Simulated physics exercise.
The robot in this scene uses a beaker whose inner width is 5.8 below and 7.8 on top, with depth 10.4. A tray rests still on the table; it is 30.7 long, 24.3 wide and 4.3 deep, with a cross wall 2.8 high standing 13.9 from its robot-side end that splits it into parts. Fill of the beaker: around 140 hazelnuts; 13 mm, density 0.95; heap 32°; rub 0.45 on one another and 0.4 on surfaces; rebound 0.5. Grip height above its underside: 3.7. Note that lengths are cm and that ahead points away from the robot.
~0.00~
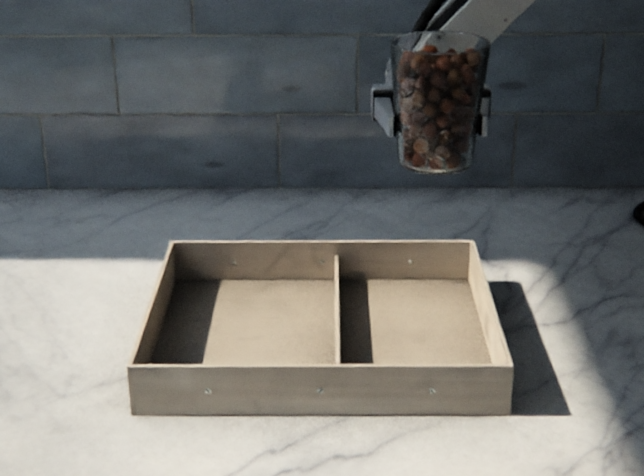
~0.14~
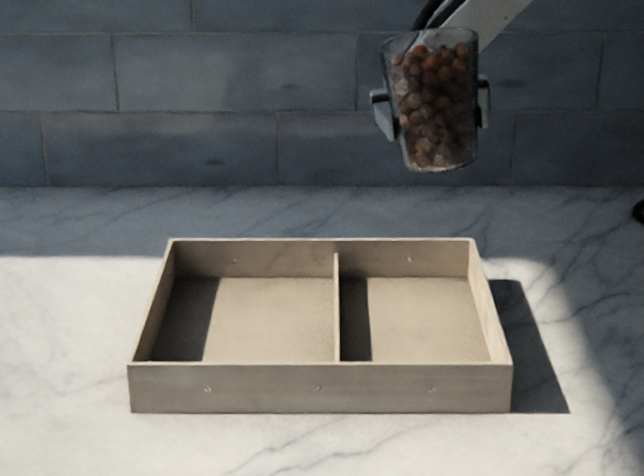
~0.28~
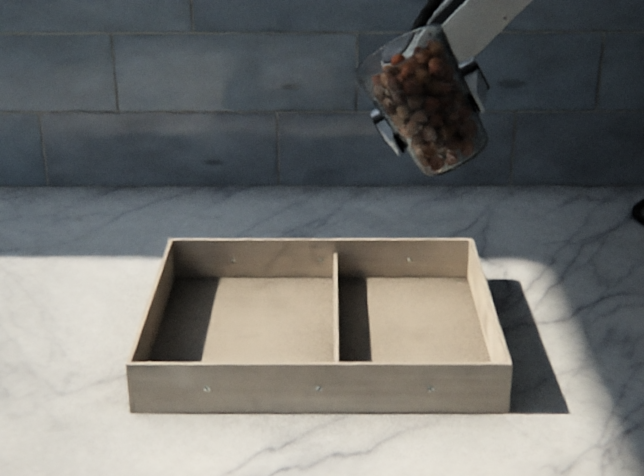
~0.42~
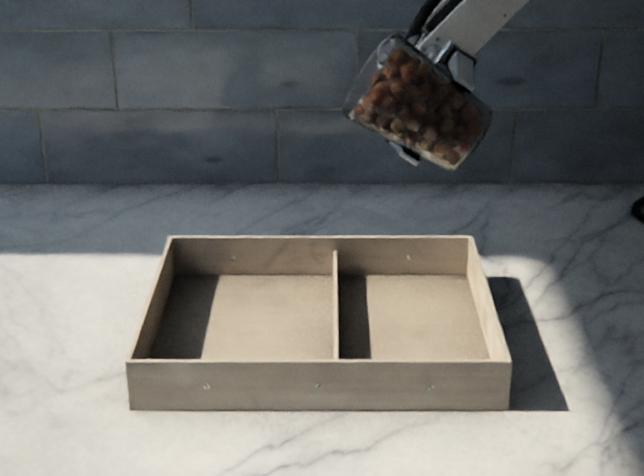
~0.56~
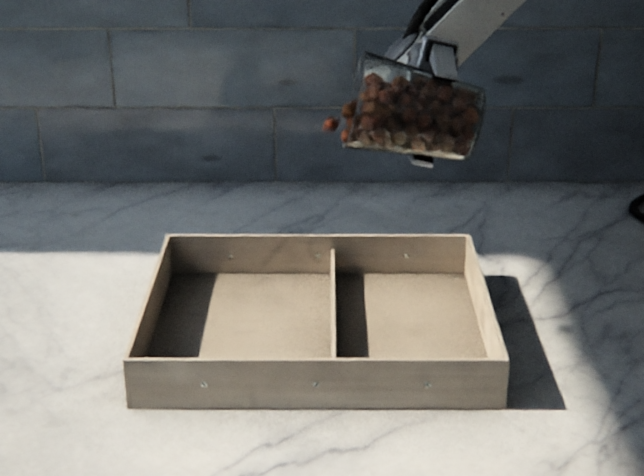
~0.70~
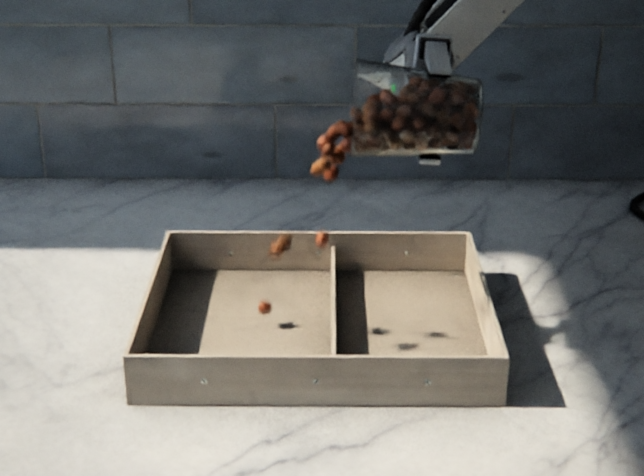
A robot arm tips a clear beaker leftward, pouring brown nuts above a divided tray.
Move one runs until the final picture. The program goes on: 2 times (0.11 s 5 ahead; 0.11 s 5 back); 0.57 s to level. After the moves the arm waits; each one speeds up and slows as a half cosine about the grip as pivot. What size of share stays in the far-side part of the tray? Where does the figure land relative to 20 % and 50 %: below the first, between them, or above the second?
It lands above 50 %.
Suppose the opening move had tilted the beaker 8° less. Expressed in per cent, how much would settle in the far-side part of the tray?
About 70 %.
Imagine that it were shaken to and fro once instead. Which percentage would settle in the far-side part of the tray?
In that case some 80 per cent.
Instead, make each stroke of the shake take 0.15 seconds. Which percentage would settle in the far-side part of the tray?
Estimate for that case: 80 %.
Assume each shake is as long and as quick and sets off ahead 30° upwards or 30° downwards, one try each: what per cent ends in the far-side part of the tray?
Roughly 95 per cent, then 70 per cent.
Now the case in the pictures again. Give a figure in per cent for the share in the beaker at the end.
10 %.
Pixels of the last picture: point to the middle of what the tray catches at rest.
Estimated centre at around (209, 322).
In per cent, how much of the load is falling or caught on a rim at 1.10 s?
Some 5 per cent.
After 1.10 s, tilted 86° forward, highest piece 20 above the table; 110 in the far-side part, 22 in the beaker, 5 on the table or floor, 7 in flight or on a rim.
After 1.51 s, tilted 24° forward, highest piece 23 above the table; 126 in the far-side part, 11 in the beaker, 6 on the table or floor, 1 in the robot-side part.
After 1.91 s, level, highest piece 21 above the table; 126 in the far-side part, 11 in the beaker, 6 on the table or floor, 1 in the robot-side part.
After 2.96 s, level, highest piece 21 above the table; 126 in the far-side part, 11 in the beaker, 6 on the table or floor, 1 in the robot-side part.
At rest, 126 in the far-side part, 11 in the beaker, 6 on the table or floor, 1 in the robot-side part. That is 88 % in the far-side part of the tray.
